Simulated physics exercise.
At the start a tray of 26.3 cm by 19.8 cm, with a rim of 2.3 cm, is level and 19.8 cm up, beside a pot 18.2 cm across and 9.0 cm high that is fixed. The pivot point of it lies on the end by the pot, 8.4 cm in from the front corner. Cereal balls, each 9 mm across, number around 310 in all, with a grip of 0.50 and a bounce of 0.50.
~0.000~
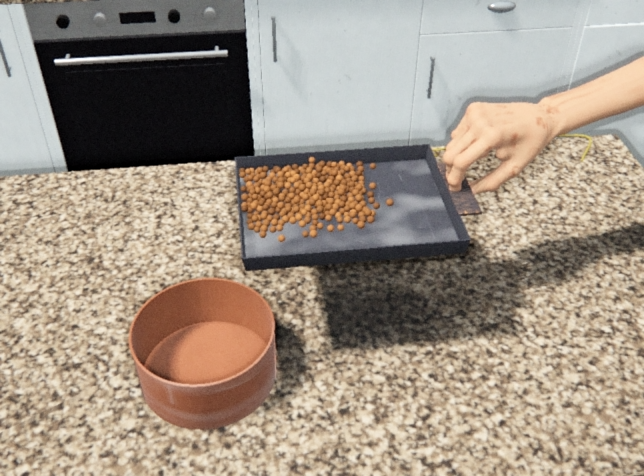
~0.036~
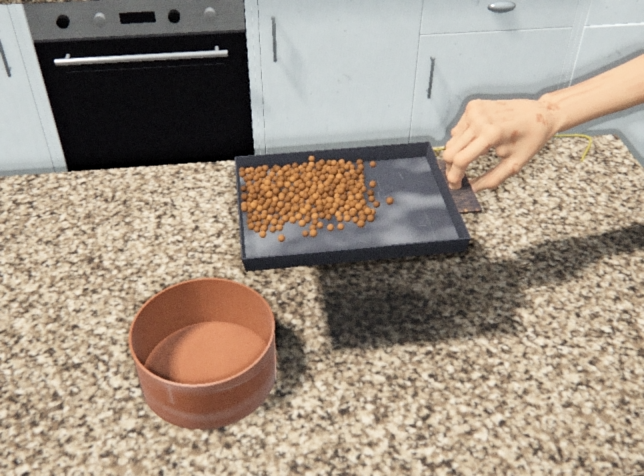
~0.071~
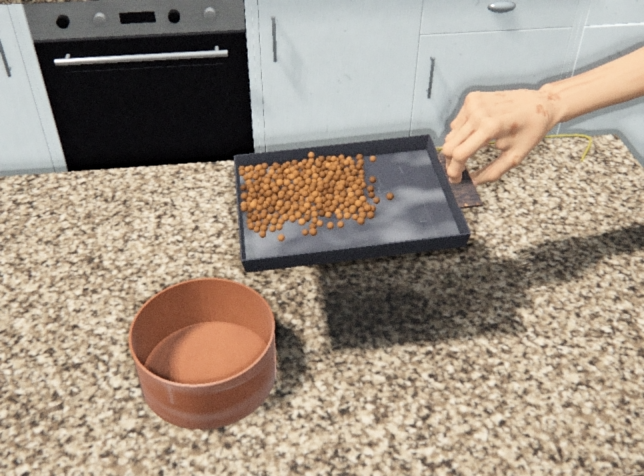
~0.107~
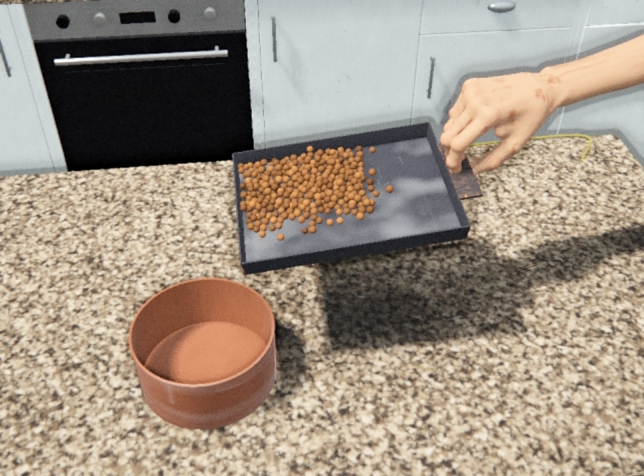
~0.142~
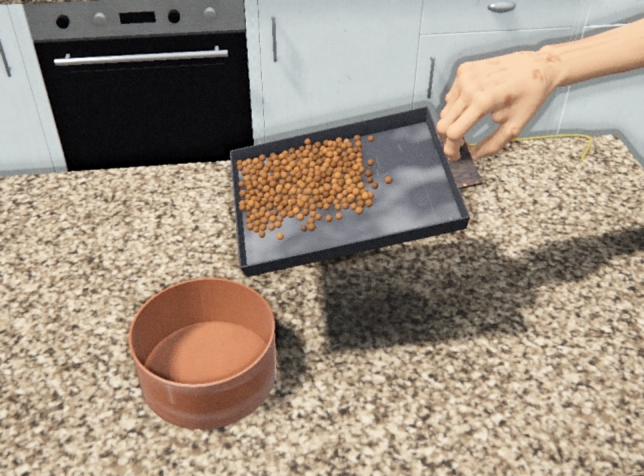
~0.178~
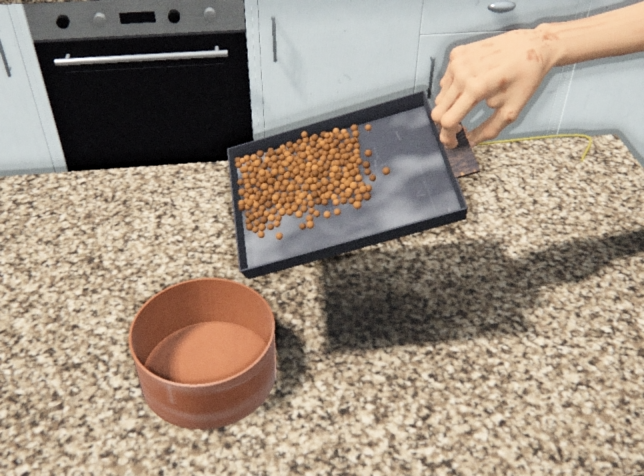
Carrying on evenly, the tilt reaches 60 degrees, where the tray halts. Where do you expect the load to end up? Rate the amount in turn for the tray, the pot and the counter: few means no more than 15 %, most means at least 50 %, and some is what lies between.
Tray: Most; pot: Some; counter: Few.
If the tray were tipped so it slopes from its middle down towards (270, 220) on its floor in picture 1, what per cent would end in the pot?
Around 5 percent of them.
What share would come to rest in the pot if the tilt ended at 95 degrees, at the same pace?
Near 100 %, then.
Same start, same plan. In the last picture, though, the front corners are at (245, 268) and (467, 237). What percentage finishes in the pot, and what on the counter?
Pot 5; counter 5.
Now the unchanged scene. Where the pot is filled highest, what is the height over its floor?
About 1.5 centimetres.
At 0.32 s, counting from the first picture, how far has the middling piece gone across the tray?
About 1 cm.
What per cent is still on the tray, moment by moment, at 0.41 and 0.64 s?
Around 100 first, about 85 after.
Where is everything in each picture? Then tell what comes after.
Tray tilt 0 degrees, front corners at (245, 256) and (467, 238); middle of the pieces at (311, 195); pot at (202, 328), in the first frame.
Tray tilt 1 degrees, front corners at (245, 257) and (467, 236); middle of the pieces at (311, 194), in the second frame.
Tray tilt 3 degrees, front corners at (244, 258) and (467, 232), lowest corner left front; middle of the pieces at (311, 191), in the third frame.
Tray tilt 8 degrees, front corners at (243, 261) and (467, 224), lowest corner left front; middle of the pieces at (310, 187), in the fourth frame.
Tray tilt 13 degrees, front corners at (243, 265) and (466, 215), lowest corner left front; middle of the pieces at (309, 182), in the fifth frame.
Tray tilt 19 degrees, front corners at (242, 268) and (464, 206), lowest corner left front; middle of the pieces at (307, 177); pot at (202, 328). Its pace works out near 160 degrees a second, in the sixth frame.
After 0.32 s, tilt 42 degrees; the tray holds 100 %, the pot 0 %.
Then, at 0.41 s, tilt 55 degrees; the tray holds 100 %, the pot 0 %.
Then, at 0.64 s, tilt 60 degrees; the tray holds 85 %, the pot 5 %.
In the end, at 1.7 s, tray 70 %, pot 30 %, counter 0 %.
